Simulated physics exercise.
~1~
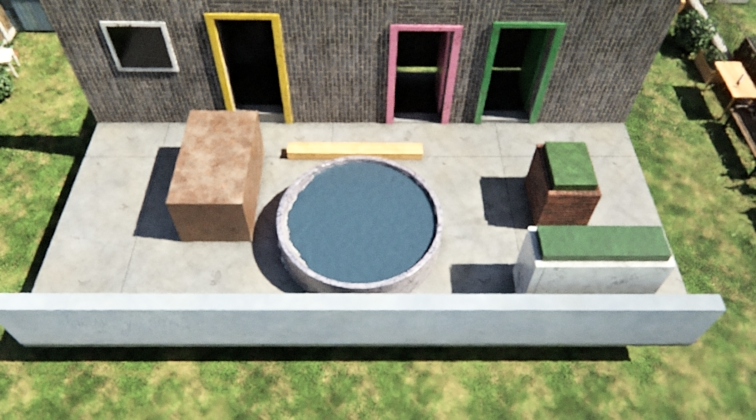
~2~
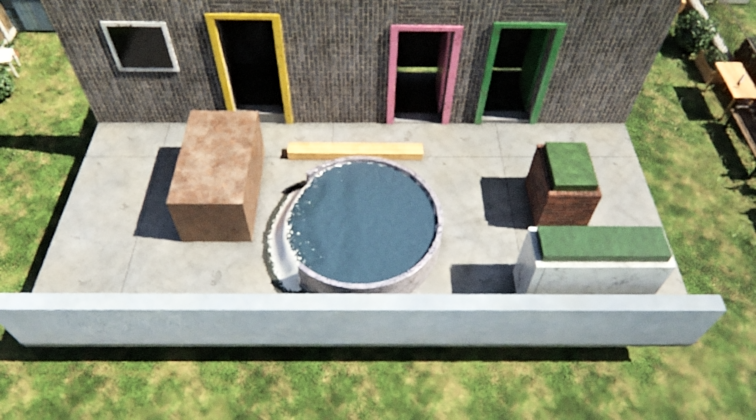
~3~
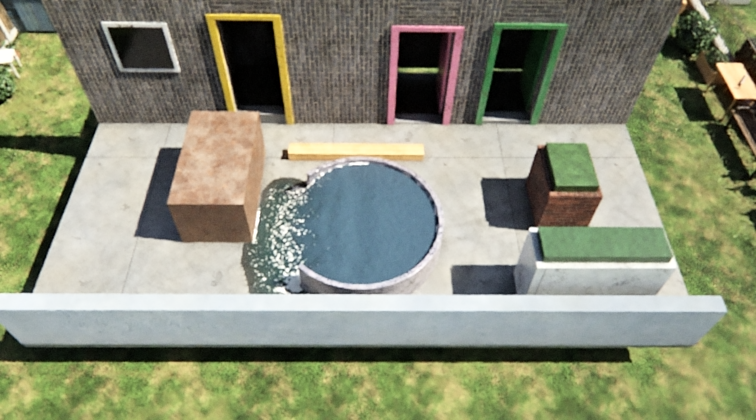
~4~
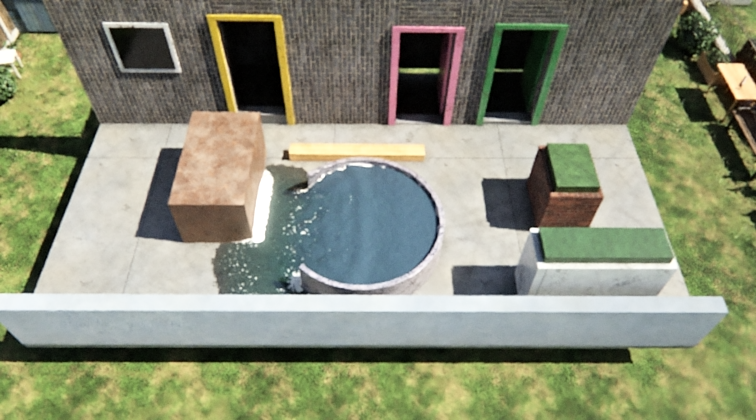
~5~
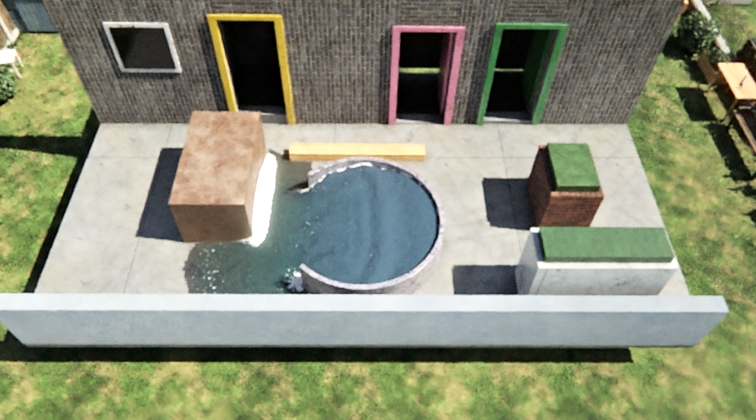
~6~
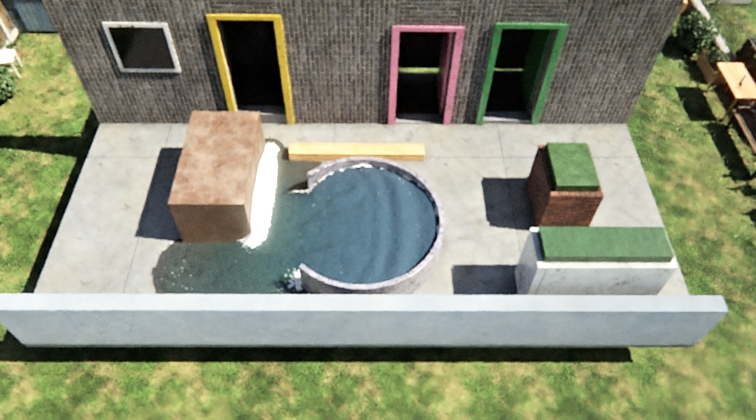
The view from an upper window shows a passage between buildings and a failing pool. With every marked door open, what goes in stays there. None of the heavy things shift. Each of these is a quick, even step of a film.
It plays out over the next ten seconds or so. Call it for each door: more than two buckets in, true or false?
Yellow door false, pink door false, green door false.
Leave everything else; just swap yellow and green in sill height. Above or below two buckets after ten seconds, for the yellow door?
My take: The yellow door crosses the line.
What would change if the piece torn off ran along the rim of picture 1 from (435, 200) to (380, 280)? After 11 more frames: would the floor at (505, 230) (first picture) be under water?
There: Awash.
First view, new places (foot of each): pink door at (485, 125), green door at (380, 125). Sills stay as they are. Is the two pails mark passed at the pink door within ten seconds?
Result: Pink one remains below.
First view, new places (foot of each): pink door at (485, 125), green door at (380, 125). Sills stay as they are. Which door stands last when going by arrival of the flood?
I'd go with the pink one.
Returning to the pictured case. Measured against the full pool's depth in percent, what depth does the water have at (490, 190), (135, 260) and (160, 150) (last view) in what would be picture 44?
I'd put them at close to 4 per cent, then 8 per cent, then 4 per cent.
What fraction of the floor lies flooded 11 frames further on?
I'd say 35 per cent.
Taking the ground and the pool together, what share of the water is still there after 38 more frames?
Roughly 60 per cent.
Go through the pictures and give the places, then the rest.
In the first frame, the pool at (360, 220) is whole and still.
In the second frame, water pours out at (285, 231) and has run to a hidden place.
In the third frame, the front is at (279, 184), out from the gap at (286, 233).
In the fourth frame, the front is at a hidden place, out from the gap at (287, 235).
In the fifth frame, the front is at (270, 153), out from the gap at (287, 235).
In the sixth frame, the front is at a hidden place, out from the gap at (286, 234).
A moment on, water covers 25 % of the floor; the yellow door wet at the sill, nothing in, the pink door not reached, the green door not reached.
Next, water covers 35 % of the floor; the yellow door under two buckets in, the pink door wet at the sill, nothing in, the green door not reached.
Then, water covers 55 % of the floor; the yellow door under two buckets in, the pink door wet at the sill, nothing in, the green door not reached.
Later, water covers 75 % of the floor; the yellow door under two buckets in, the pink door under two buckets in, the green door wet at the sill, nothing in.
In the end, water covers 80 % of the floor; the yellow door under two buckets in, the pink door under two buckets in, the green door wet at the sill, nothing in.
